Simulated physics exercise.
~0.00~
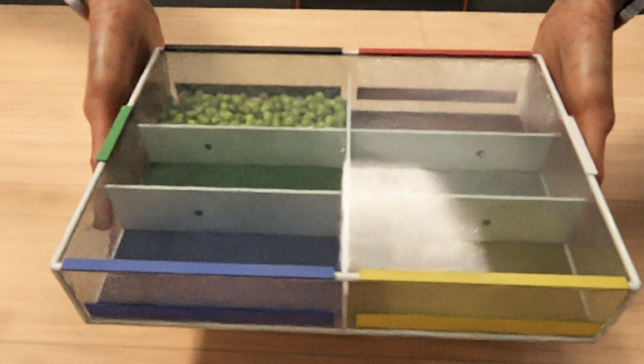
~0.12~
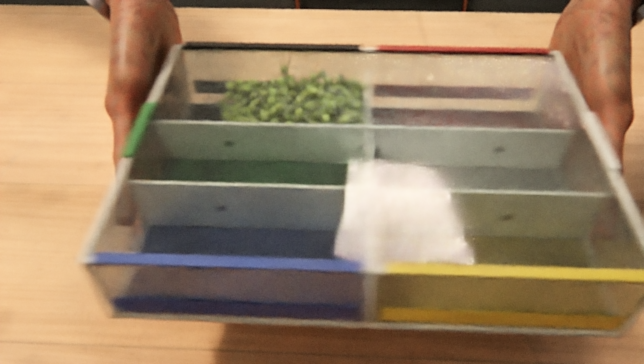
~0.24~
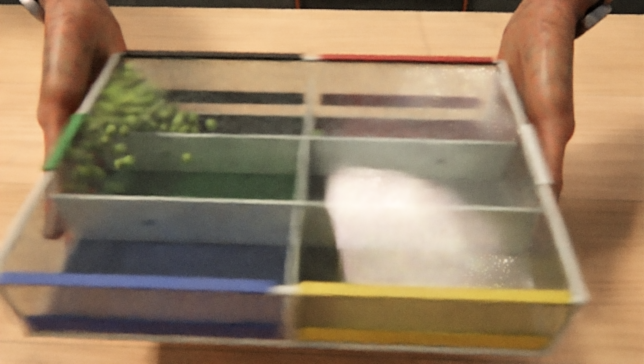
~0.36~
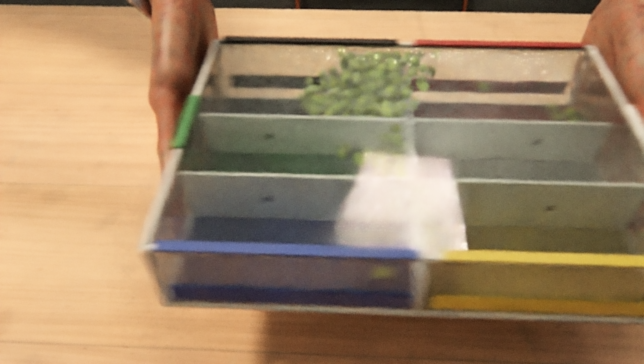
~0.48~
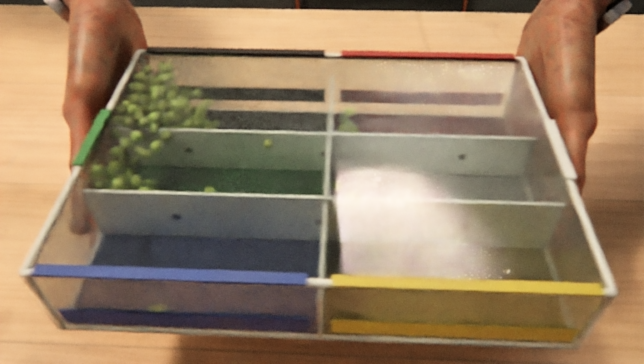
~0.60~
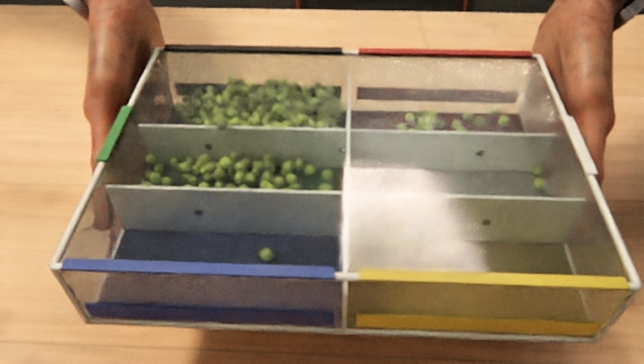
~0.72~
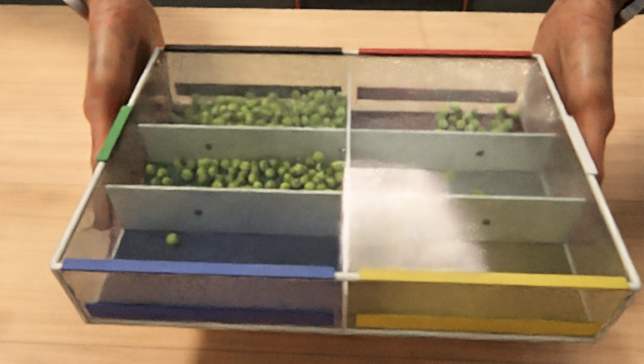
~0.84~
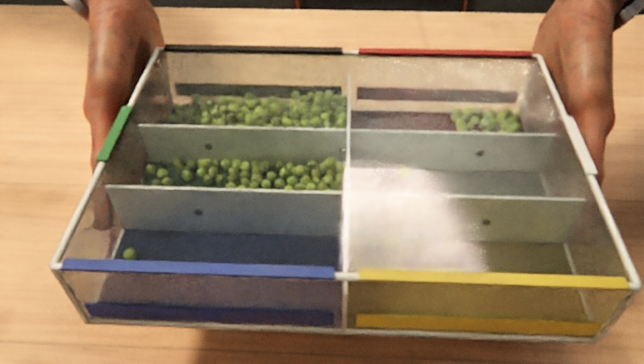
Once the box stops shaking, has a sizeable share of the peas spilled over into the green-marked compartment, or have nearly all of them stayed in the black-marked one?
A sizeable share has spilled over into the green-marked compartment, though the black-marked one also keeps a large share. The other compartments end up with only a small group, a stray pea or hardly anything.
